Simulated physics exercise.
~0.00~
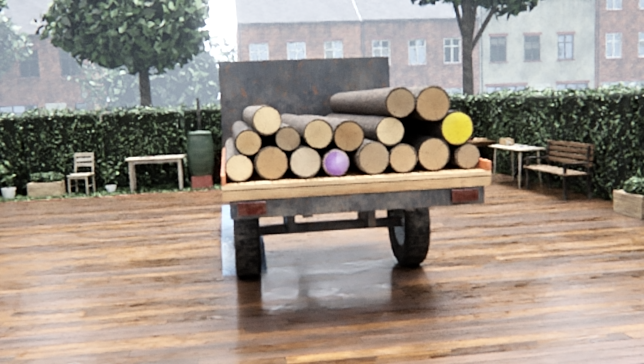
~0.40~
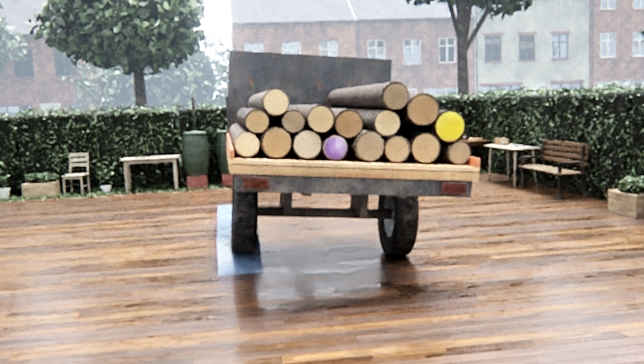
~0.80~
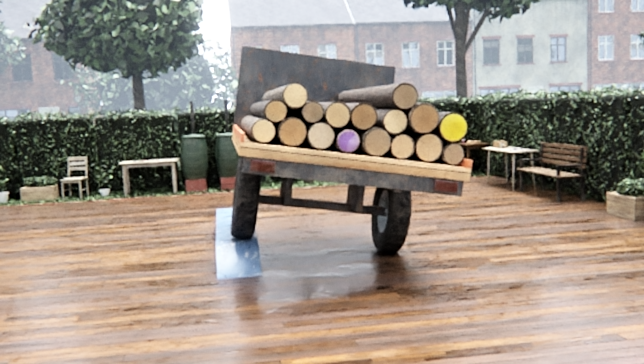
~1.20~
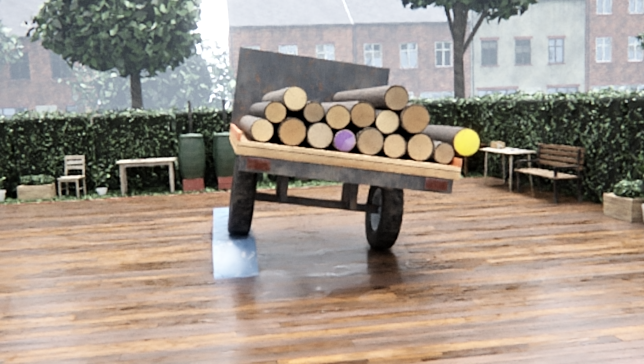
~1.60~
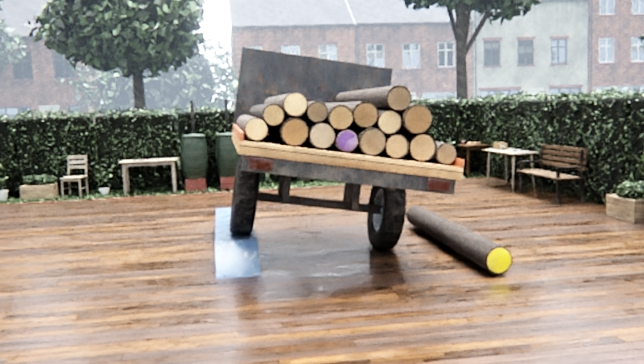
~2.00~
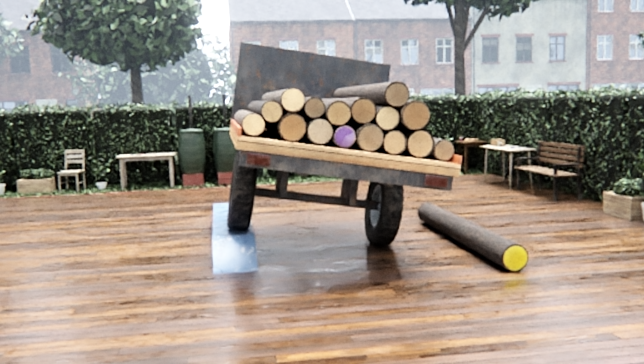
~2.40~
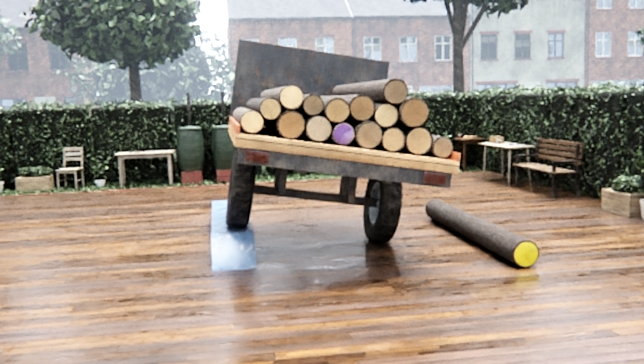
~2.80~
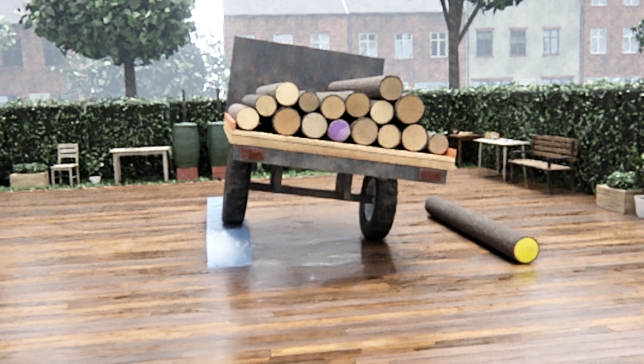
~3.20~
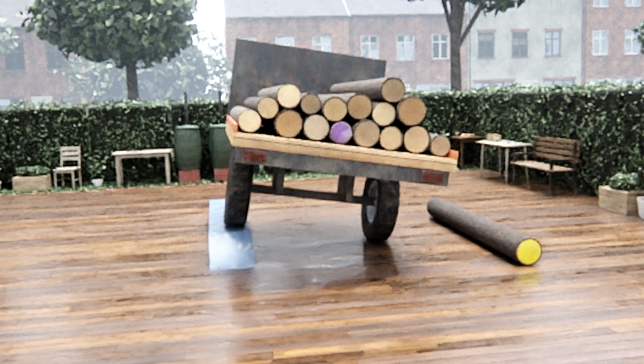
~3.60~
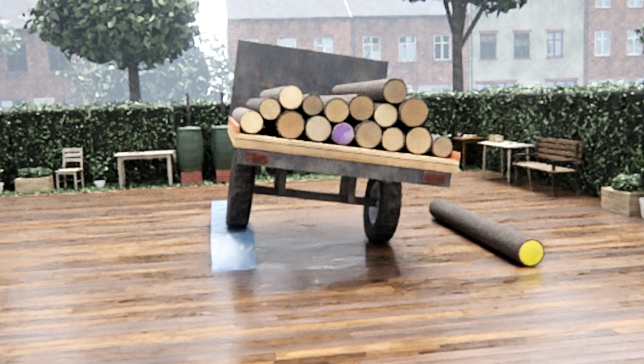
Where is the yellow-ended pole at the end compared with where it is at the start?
At the start it lies at the right side of the stack on the trailer, and at the end it rests on the wooden floor to the right of the trailer.
